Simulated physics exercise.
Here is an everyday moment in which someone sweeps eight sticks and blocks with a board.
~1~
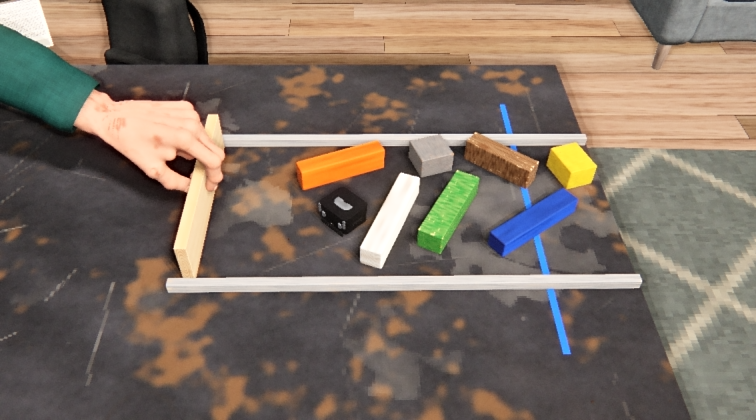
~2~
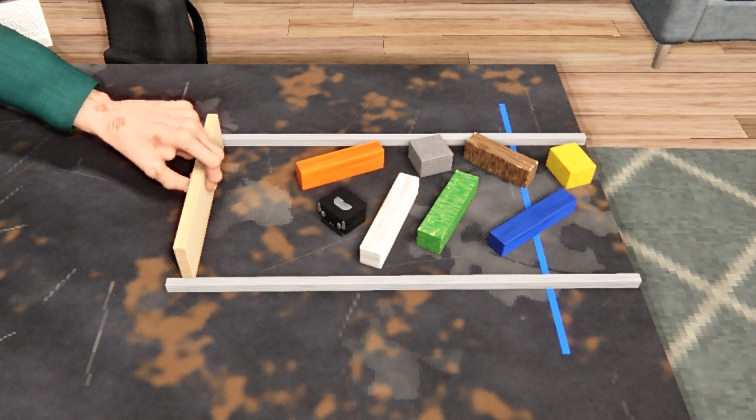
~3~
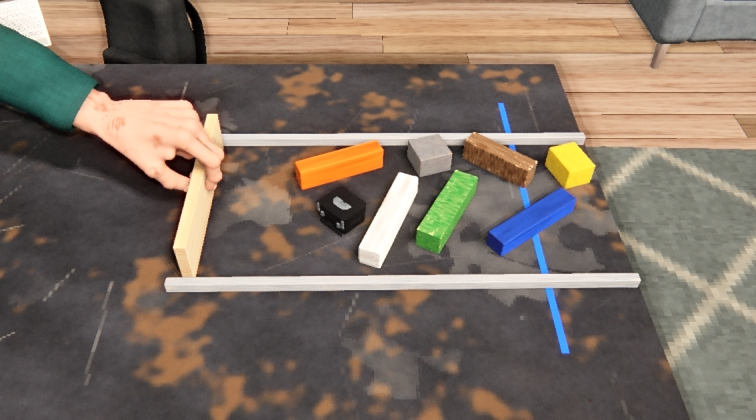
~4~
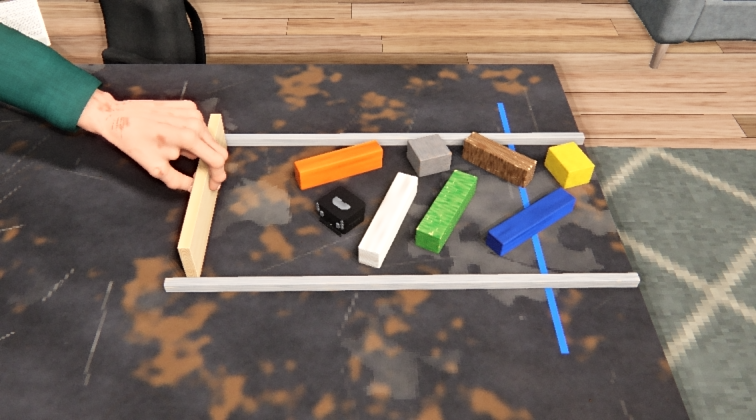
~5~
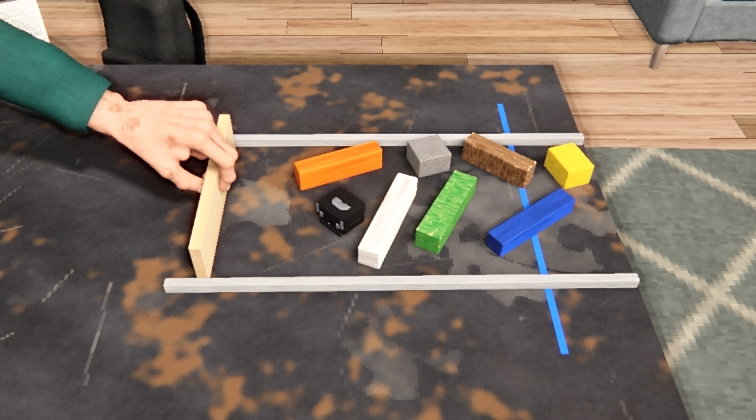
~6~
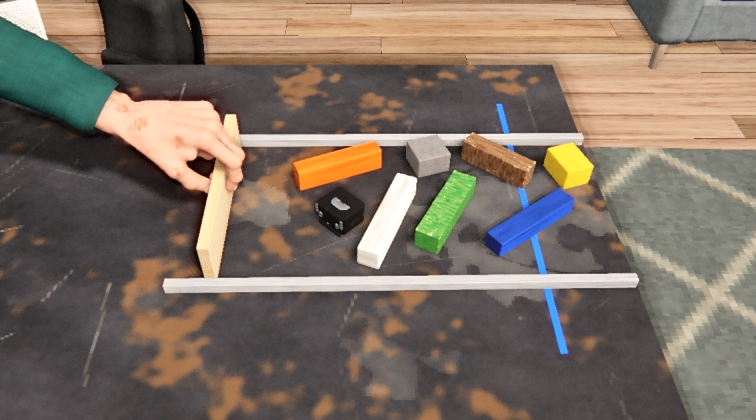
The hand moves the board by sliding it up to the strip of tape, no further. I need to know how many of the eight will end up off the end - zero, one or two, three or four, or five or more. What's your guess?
Looks like just one or two of them go over the edge.
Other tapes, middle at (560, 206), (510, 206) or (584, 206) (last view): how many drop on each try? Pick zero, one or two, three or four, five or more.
Number fallen at each tape, in order - three or four, none at all, more than four.
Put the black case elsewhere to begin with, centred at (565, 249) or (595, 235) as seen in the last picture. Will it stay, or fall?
From the two starts it leaves the top; it leaves the top.
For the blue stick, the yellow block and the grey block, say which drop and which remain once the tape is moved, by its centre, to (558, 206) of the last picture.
Observed: Blue stick toppled; yellow block toppled; grey block not toppled.
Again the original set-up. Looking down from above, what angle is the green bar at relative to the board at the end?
Near 40 degrees.
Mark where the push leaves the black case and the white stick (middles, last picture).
Positions - first (556, 211), then (578, 232).
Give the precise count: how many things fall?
2.
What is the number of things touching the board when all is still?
Count: 3.
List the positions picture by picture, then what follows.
The first picture shows yellow block (571, 166); blue stick (534, 221); brown bar (500, 160); board (202, 191); tape (529, 207).
The second picture shows blue stick (533, 221); orange stick (341, 165).
The third picture shows brown bar (499, 160); grey block (429, 155).
The fourth picture shows yellow block (569, 165); white stick (389, 218).
The fifth picture shows blue stick (531, 221); board (215, 191).
The sixth picture shows yellow block (568, 166); blue stick (530, 221); brown bar (497, 160); board (222, 192); tape (526, 206).
A little later, none off yet; yellow block at rest near (568, 166); blue stick at rest near (530, 221); brown bar at rest near (497, 160).
Next, none off yet; yellow block at rest near (568, 166); blue stick at rest near (530, 221); brown bar shifted a little near (514, 164).
Later still, none off yet; yellow block at rest near (568, 166); blue stick shifted a little near (584, 235); brown bar shifted a little near (537, 161).
When it is over, the number that fall off is one or two; down, blue stick and yellow block.
